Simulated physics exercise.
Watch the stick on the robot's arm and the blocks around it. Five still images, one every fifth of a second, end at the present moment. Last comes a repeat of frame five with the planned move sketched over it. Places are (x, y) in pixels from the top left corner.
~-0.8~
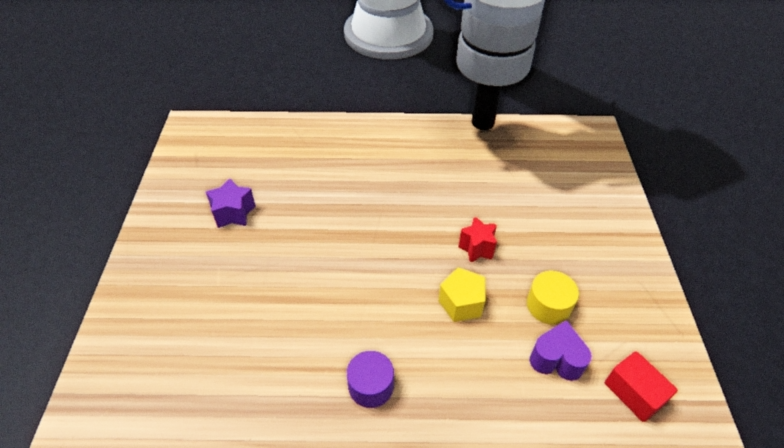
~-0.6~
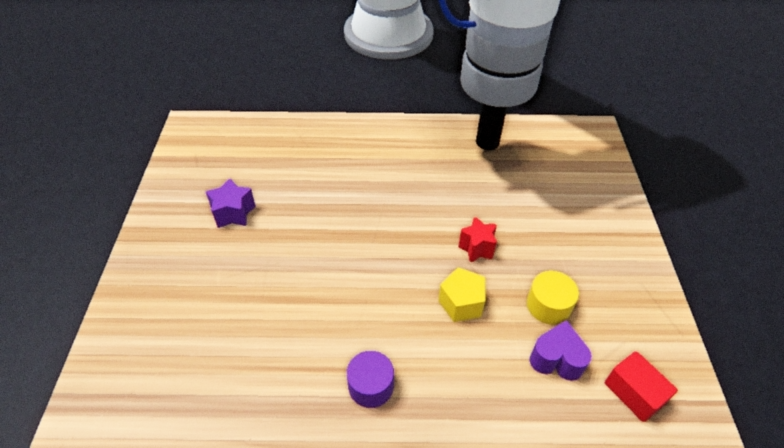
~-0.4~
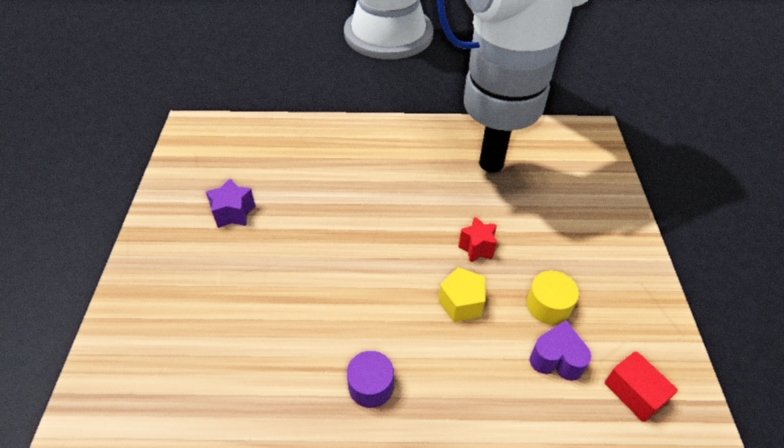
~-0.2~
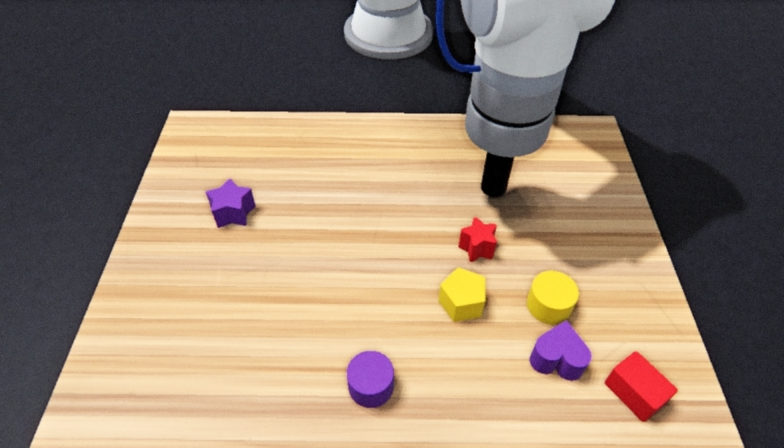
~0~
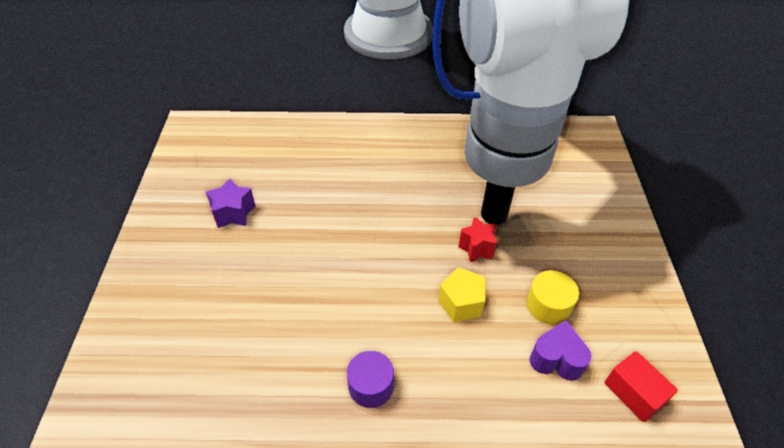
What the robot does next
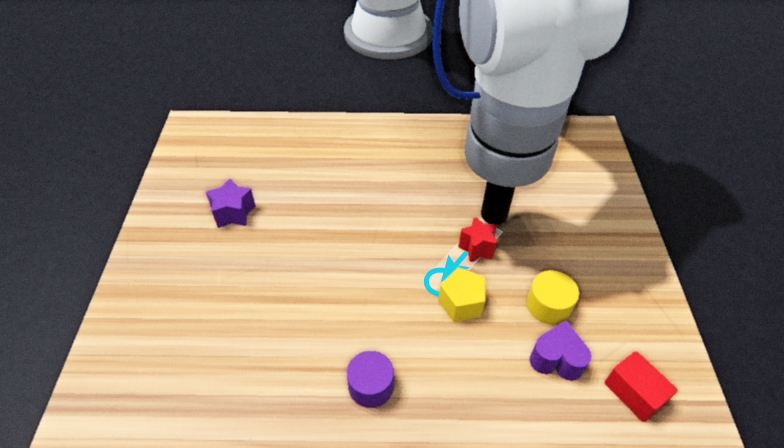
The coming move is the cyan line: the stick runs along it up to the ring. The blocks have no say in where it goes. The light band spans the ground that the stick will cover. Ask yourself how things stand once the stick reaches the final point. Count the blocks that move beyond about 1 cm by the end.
Moved: 2.
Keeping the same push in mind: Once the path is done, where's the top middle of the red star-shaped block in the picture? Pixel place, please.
I'd guess (433, 288).
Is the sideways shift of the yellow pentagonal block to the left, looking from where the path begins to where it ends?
Yes, I think so.
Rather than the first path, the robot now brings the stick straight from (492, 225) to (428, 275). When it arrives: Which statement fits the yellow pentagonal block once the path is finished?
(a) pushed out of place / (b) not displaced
It's a.
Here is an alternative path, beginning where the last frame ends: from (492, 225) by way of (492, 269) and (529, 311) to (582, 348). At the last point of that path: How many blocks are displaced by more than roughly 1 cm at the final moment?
I predict three or more.
The drawn path runs from (492, 225) directly to (441, 282).
The first path, step by step. Halfway along, stick (469, 242); yellow pentagonal block (464, 290); red star-shaped block (460, 256).
At the end, stick (442, 272); yellow pentagonal block (461, 316), turned 60° anticlockwise; red star-shaped block (433, 288).
